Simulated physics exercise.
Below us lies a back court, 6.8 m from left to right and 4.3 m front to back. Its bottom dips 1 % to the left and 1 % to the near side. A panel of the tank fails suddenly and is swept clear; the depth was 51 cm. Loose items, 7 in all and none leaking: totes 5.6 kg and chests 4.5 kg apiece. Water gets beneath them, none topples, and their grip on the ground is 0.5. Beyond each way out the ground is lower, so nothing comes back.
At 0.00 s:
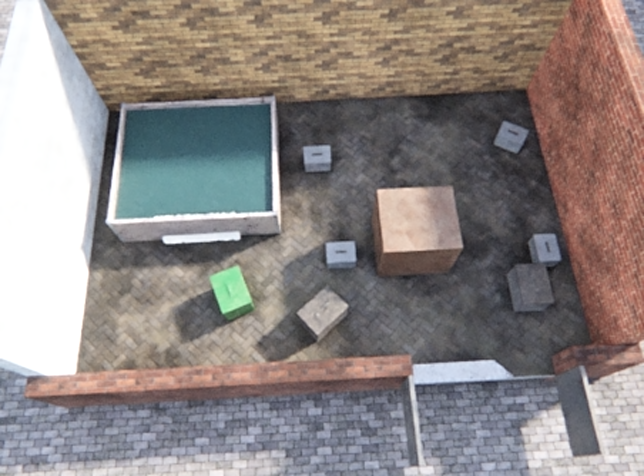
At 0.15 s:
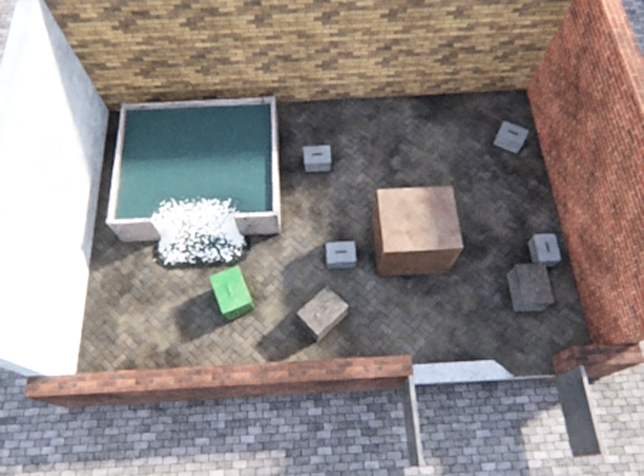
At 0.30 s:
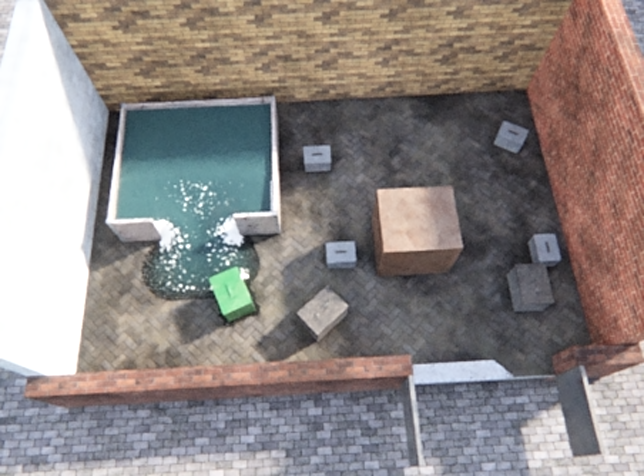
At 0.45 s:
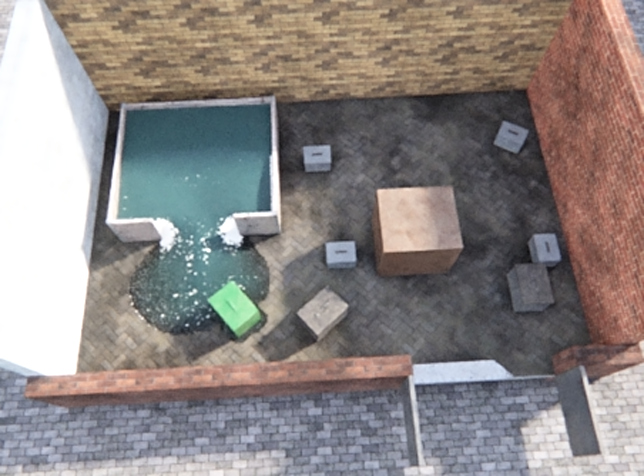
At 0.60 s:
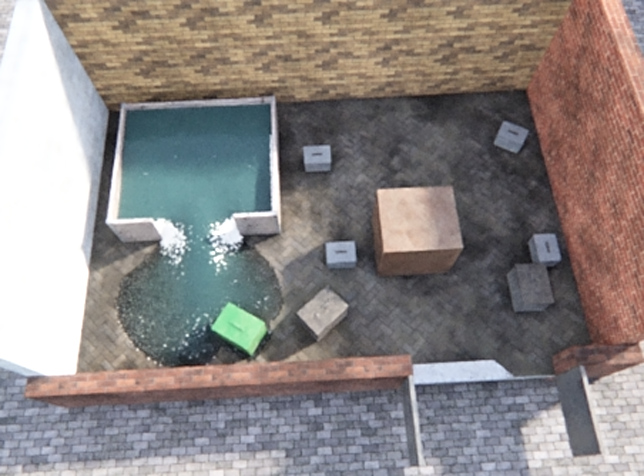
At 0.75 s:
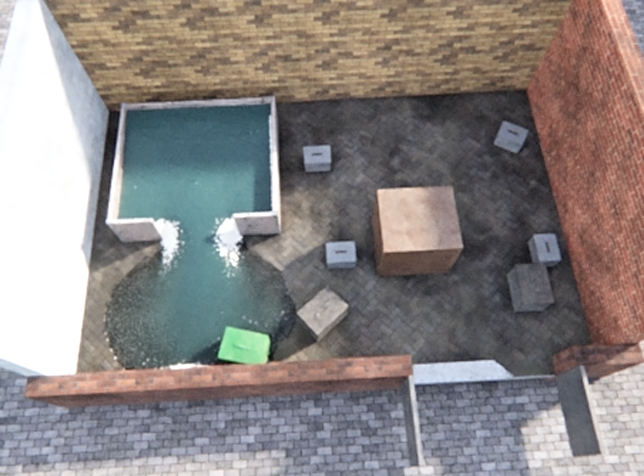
A walled back court with dark paving is seen from high above, a large open tank of green water at its left. A big brown box stands right of centre, with small grey boxes and a brownish one around it, and a bright green chest sits below the tank. The tank's near panel gives way, white water bursts out and spreads toward the near wall, and the green chest slides nearer, turning slightly.
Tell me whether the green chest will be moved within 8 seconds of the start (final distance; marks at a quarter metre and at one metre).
Green chest ends far away.
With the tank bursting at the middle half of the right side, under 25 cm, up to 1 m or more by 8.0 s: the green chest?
Then the green chest holds its place.
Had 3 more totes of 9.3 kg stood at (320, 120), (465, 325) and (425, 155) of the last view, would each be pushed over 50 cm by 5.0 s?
In that order: Short of it, more, less.
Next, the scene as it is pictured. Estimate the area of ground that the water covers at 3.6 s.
About 18 m2.
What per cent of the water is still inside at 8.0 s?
About 92 per cent.
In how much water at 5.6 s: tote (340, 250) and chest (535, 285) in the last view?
About 3 and 9 cm.
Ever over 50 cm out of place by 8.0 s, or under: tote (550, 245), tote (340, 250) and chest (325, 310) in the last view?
In that order: Past it, under, past it.
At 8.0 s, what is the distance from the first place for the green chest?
About 400 cm.
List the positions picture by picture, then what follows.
The green chest at (231, 289), on the bottom; water covers 4.3 m2; 0 of 7 have shifted, in the first picture.
The green chest at (231, 289), on the bottom; water covers 4.9 m2; 0 of 7 have shifted, in the second picture.
The green chest at (231, 290) rests on the ground; 5.5 m2 under water; 0 of 7 have shifted, in the third picture.
The green chest at (233, 305) rests on the ground, 23 cm from its start; 6.3 m2 under water; 1 of 7 have shifted, in the fourth picture.
The green chest at (238, 325) rests on the ground, 51 cm from its start; 7.3 m2 under water; 1 of 7 have shifted, in the fifth picture.
The green chest at (243, 346), on the bottom, 79 cm from its start; 8.1 m2 under water; 1 of 7 have shifted, in the sixth picture.
After 1.6 s the green chest is near (267, 348), 1.0 m from its start, afloat; 0 of 7 are out; 1 afloat.
After 3.6 s the green chest is near (506, 299), 3.6 m from its start, afloat; 0 of 7 are out; 3 afloat.
After 5.6 s the green chest is near (538, 263), 4.1 m from its start, afloat; 0 of 7 are out; 3 afloat.
After 8.0 s the green chest is near (450, 147), 3.8 m from its start, afloat; 1 of 7 are out; 3 afloat.
